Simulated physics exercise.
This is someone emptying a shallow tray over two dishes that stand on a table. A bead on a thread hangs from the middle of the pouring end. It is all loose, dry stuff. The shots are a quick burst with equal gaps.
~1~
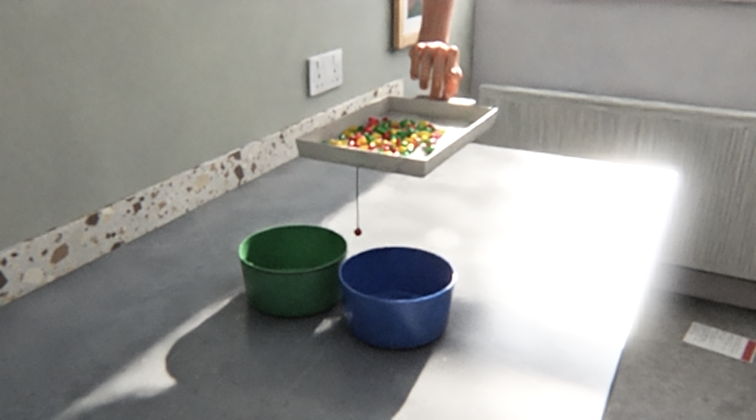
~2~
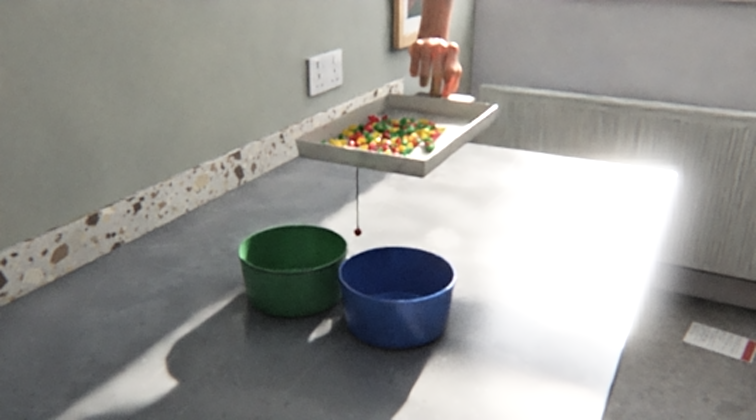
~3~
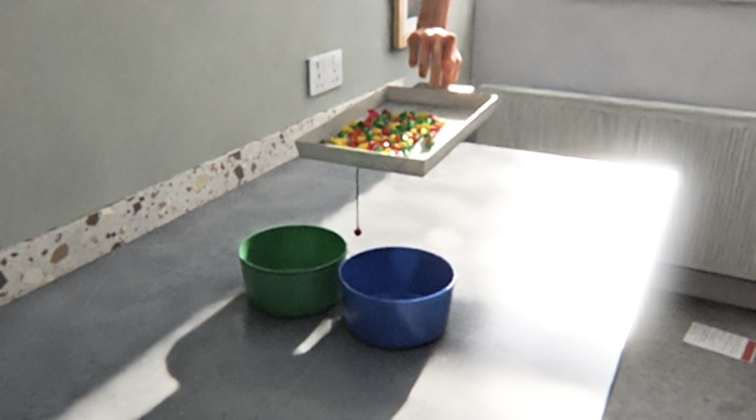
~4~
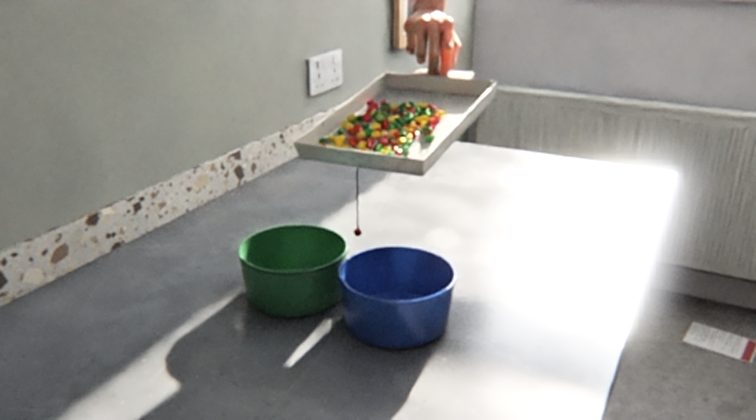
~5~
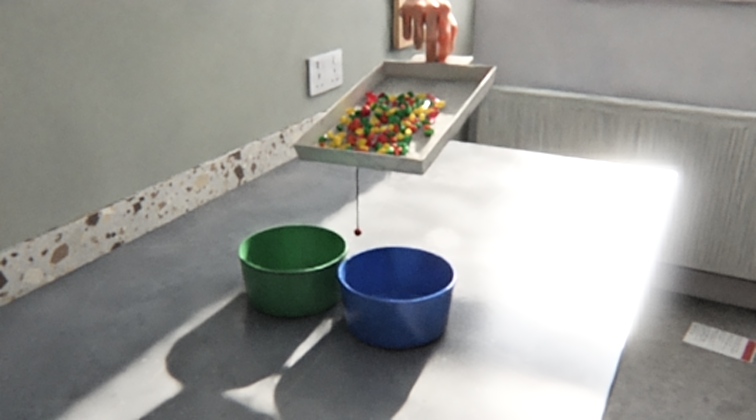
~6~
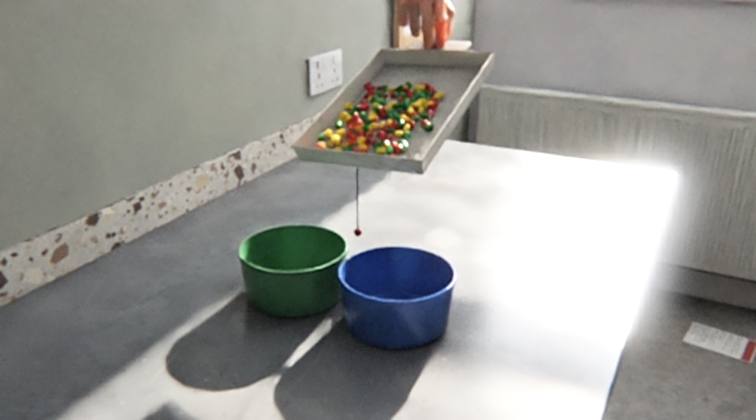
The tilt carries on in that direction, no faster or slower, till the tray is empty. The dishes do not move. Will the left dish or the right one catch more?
The left-hand dish gets more.
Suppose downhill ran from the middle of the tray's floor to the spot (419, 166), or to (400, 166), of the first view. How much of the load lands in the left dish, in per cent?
About 0 and 10 per cent.
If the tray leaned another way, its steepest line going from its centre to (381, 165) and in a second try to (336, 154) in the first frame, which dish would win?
In turn: The right-hand dish; the left dish.
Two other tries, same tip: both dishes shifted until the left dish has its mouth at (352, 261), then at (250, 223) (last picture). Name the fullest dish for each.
At the first place left, at the second the right dish.
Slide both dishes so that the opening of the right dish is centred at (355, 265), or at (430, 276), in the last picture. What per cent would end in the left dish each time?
First some 40, then 80 per cent.
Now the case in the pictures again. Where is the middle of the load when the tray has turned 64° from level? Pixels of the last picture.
Near (348, 127).
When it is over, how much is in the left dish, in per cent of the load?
Near 80 %.
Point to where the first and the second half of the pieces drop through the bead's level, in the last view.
At about (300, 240), then at (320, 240).
Just after the last frame, tray tipped steeply; almost all on the tray; just a few in the air.
A moment on, tray tipped past a quarter turn; roughly two thirds on the tray; just a few in the right dish; about a tenth in the left dish; just a few outside both; roughly a quarter in the air.
Further on, tray tipped past a quarter turn; about a tenth in the right dish; the larger part in the left dish; about a tenth outside both.
When it is over, tray tipped past a quarter turn; about a tenth in the right dish; the larger part in the left dish; about a tenth outside both.
